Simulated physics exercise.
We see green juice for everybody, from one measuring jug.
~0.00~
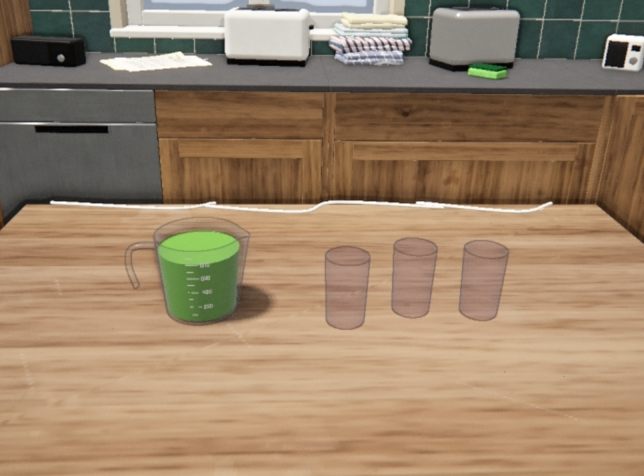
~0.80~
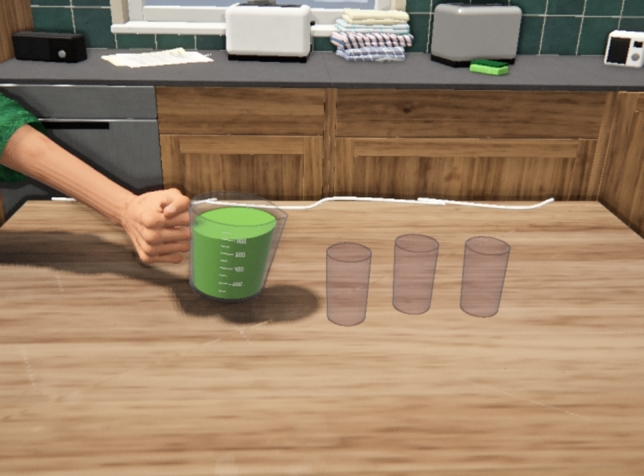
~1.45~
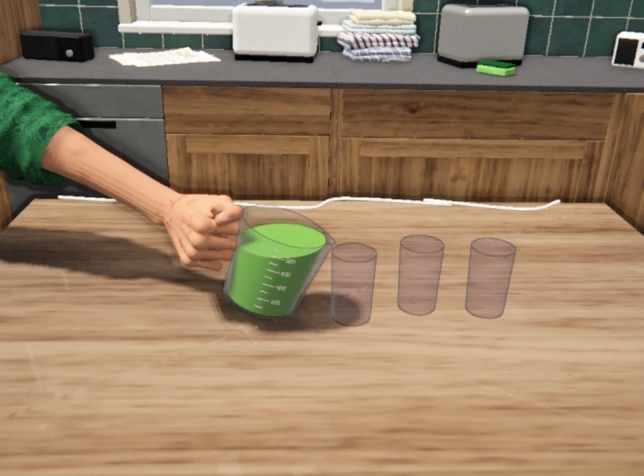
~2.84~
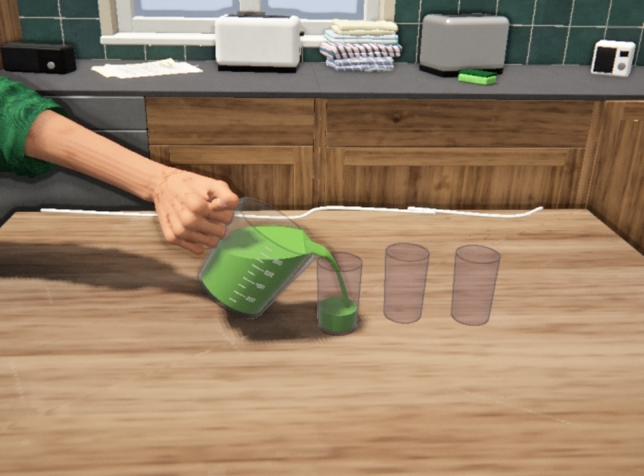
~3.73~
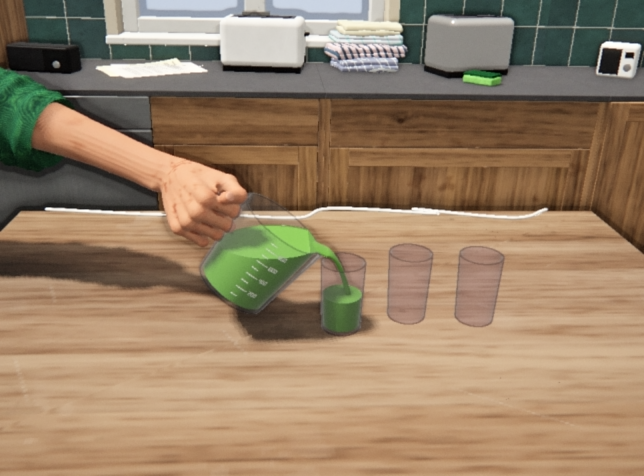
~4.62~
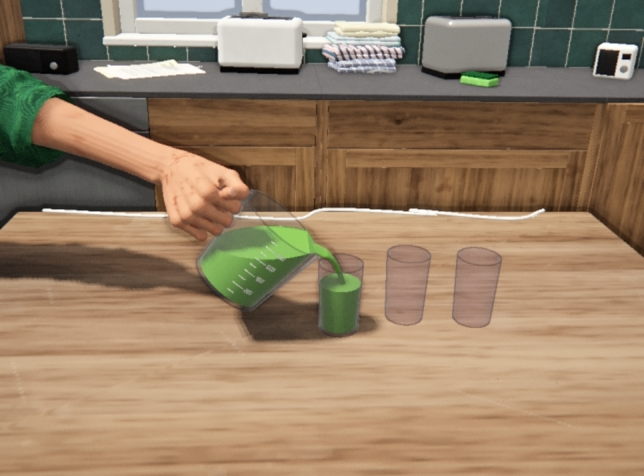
On a wooden kitchen table, a hand lifted a measuring jug of green juice, carried it right, and tilted it, pouring a stream into the nearest of three clear tumblers, where the level rose.
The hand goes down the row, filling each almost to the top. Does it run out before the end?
The green juice is enough.
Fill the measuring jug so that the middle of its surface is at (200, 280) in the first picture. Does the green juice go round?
Then: Short.
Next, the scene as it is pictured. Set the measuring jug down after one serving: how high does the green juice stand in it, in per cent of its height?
About 60 per cent.
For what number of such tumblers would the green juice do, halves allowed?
It makes near 4.0.
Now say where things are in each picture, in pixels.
The first picture shows all stand on the top; measuring jug (201, 269) about three quarters full; three tumblers, the last at (483, 279).
The second picture shows the hand lifts the measuring jug; measuring jug about three quarters full, surface at (233, 223); the first is empty.
In the third picture, the measuring jug is brought over; measuring jug (273, 261) about three quarters full; three tumblers, the last at (489, 276).
In the fourth picture, a stream runs into the first tumbler; measuring jug (255, 258) tipped 35° with nearly all of its load; the first is about a quarter full.
In the fifth picture, a stream runs into the first tumbler; measuring jug (258, 254) tipped 35° with nearly all of its load; three tumblers, the last at (478, 285).
In the sixth picture, a stream runs into the first tumbler; measuring jug (256, 251) tipped 40° with about three quarters of its load; the first is about two thirds full.
After 5.2 s, the first is about three quarters full.
After 11.0 s, the first is done and the measuring jug has about three quarters of its load.
After 22.7 s, all three are full and about a quarter of the green juice is over.
